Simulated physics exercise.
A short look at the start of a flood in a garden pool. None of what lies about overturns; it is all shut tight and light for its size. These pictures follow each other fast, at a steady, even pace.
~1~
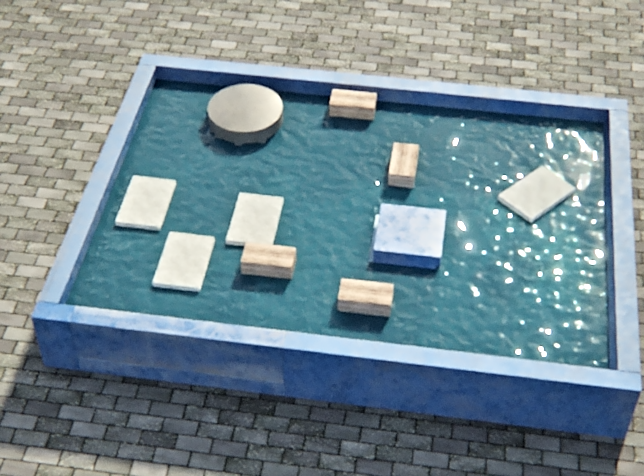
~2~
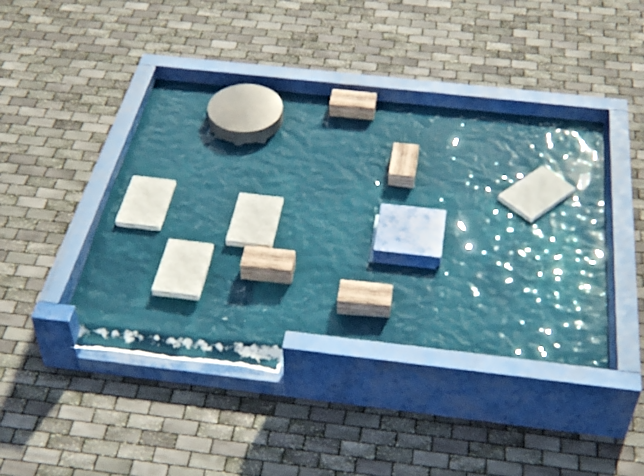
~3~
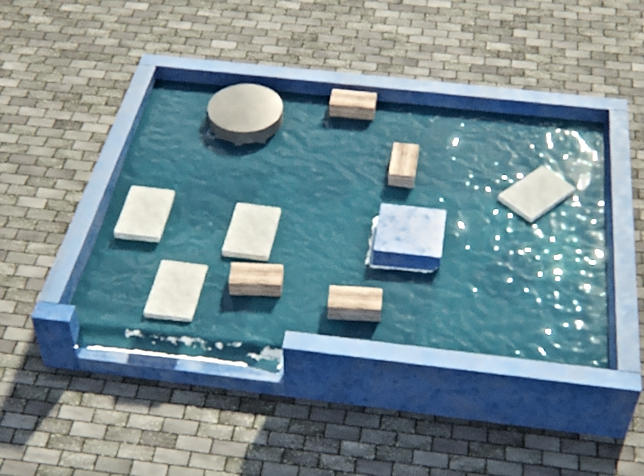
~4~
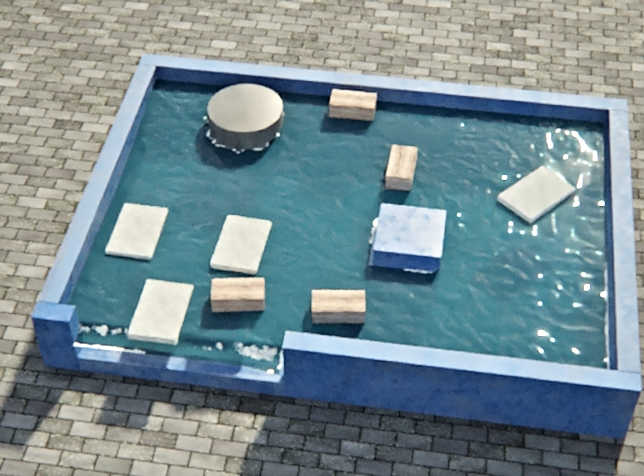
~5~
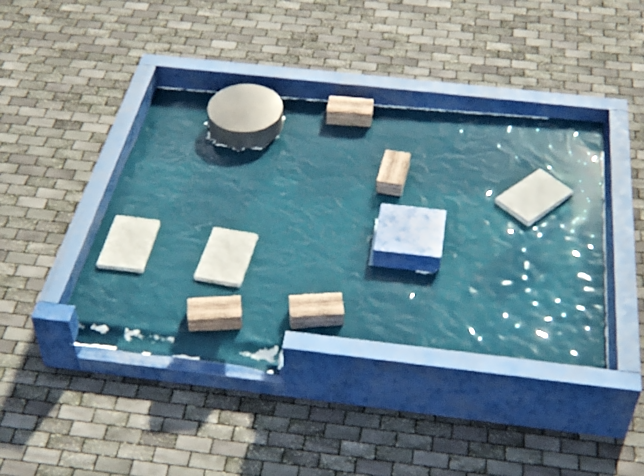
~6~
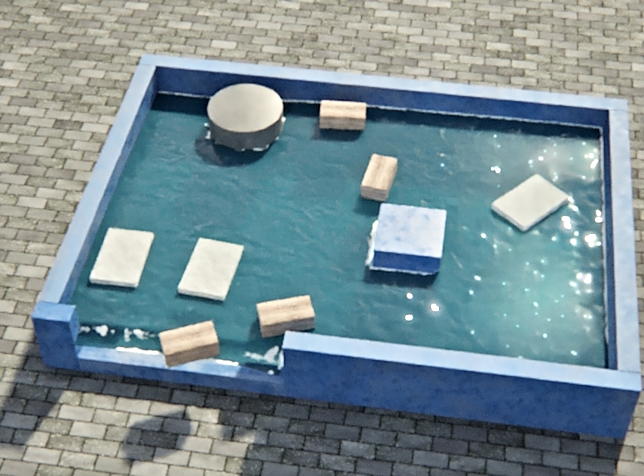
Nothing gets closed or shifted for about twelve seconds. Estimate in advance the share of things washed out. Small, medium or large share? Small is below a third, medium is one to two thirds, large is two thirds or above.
A large share.
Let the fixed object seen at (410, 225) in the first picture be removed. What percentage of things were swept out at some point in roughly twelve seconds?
Near 60 percent.
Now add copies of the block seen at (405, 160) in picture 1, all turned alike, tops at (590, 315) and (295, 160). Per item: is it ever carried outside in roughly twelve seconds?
First one does not escape, second one makes it out.
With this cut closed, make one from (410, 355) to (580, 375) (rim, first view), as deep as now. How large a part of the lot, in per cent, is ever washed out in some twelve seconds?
Roughly 50 in a hundred.
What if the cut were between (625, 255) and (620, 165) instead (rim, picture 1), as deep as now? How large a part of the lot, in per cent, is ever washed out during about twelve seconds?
40 per cent or so.
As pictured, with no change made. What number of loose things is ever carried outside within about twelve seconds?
My tally gives 6.
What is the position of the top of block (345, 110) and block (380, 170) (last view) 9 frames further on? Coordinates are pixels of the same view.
Roughly (317, 133) and roughly (292, 224).
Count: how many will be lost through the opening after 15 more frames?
By my count it is 5.
A moment on, 3 of 8 are out; 5 afloat.
Next, 5 of 8 are out; 3 afloat.
Later, 5 of 8 are out; 3 afloat.
In the end, 6 of 8 are out; 2 afloat.
